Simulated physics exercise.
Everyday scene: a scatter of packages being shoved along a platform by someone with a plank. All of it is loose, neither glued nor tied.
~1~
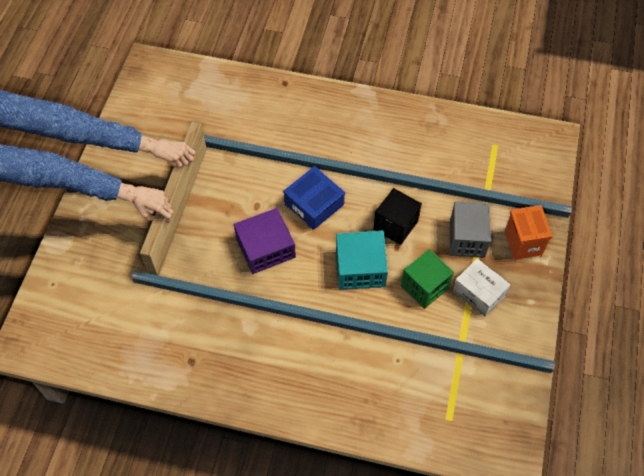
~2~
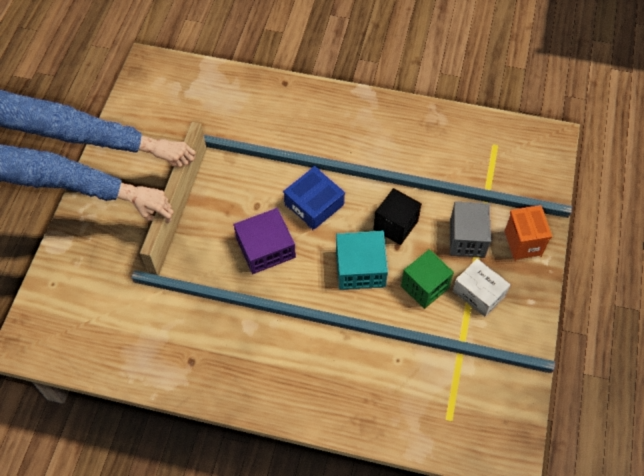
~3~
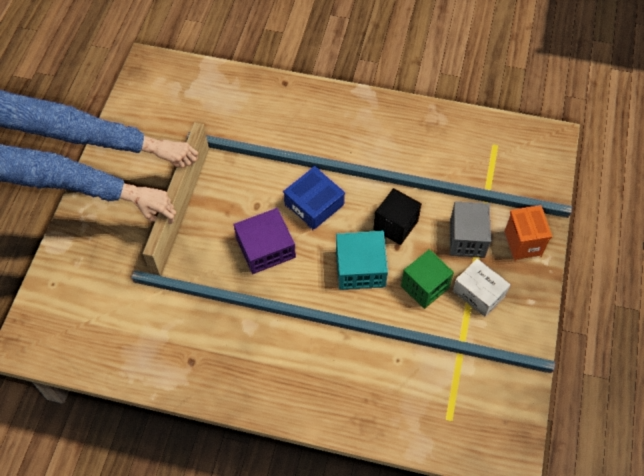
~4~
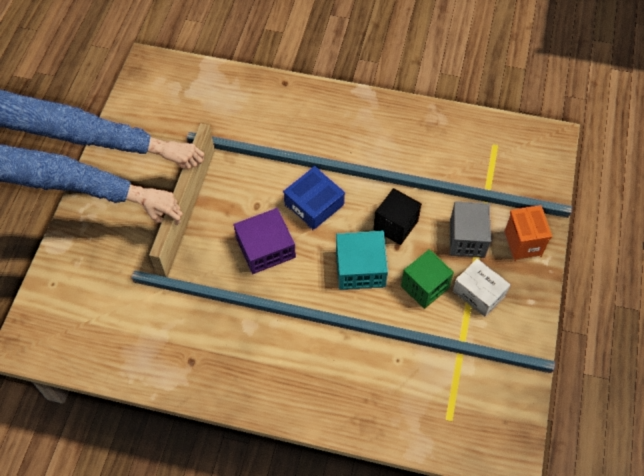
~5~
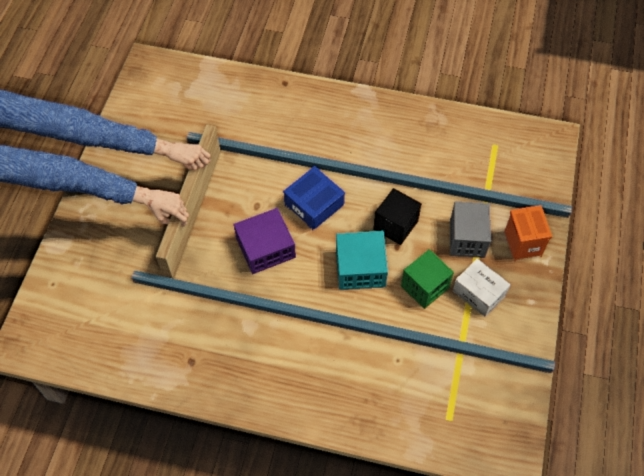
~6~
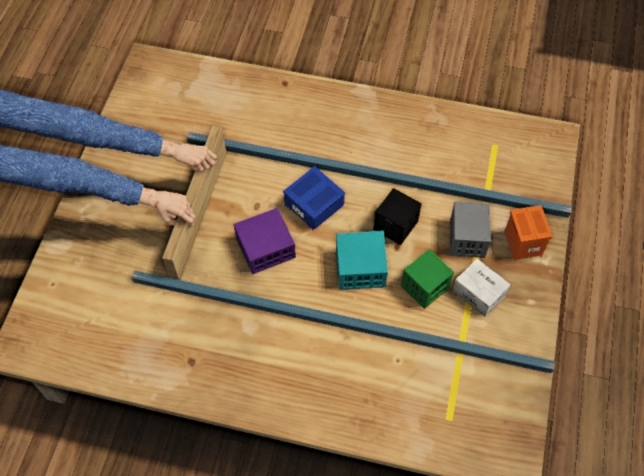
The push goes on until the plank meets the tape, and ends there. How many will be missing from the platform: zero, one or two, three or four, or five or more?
I expect three or four to drop off the edge.
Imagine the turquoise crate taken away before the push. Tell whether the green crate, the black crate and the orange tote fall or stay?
Well, the green crate is safe, the black crate is safe, and last of the three, the orange tote drops down.
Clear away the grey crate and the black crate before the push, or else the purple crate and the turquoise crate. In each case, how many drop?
2 for the first case, 2 for the second.
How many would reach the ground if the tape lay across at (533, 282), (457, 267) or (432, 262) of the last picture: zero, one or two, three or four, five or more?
Going through the places as listed, I'd say 5 or more, then three or four, then either one or two.
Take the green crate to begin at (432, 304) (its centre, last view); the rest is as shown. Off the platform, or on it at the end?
Result: It stays aboard.
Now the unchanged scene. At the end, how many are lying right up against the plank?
2 end up touching it.
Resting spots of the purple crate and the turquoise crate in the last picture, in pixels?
Purple crate at about (494, 305), turquoise crate at about (545, 305).
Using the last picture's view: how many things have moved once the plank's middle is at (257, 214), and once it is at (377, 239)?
Note: First position 1; second position 7.
Soon after, none off yet; orange tote at rest near (527, 234); white box at rest near (481, 288); grey crate at rest near (470, 230).
In the end, the number that fall off is three or four; gone, green crate, grey crate, white box and orange tote.
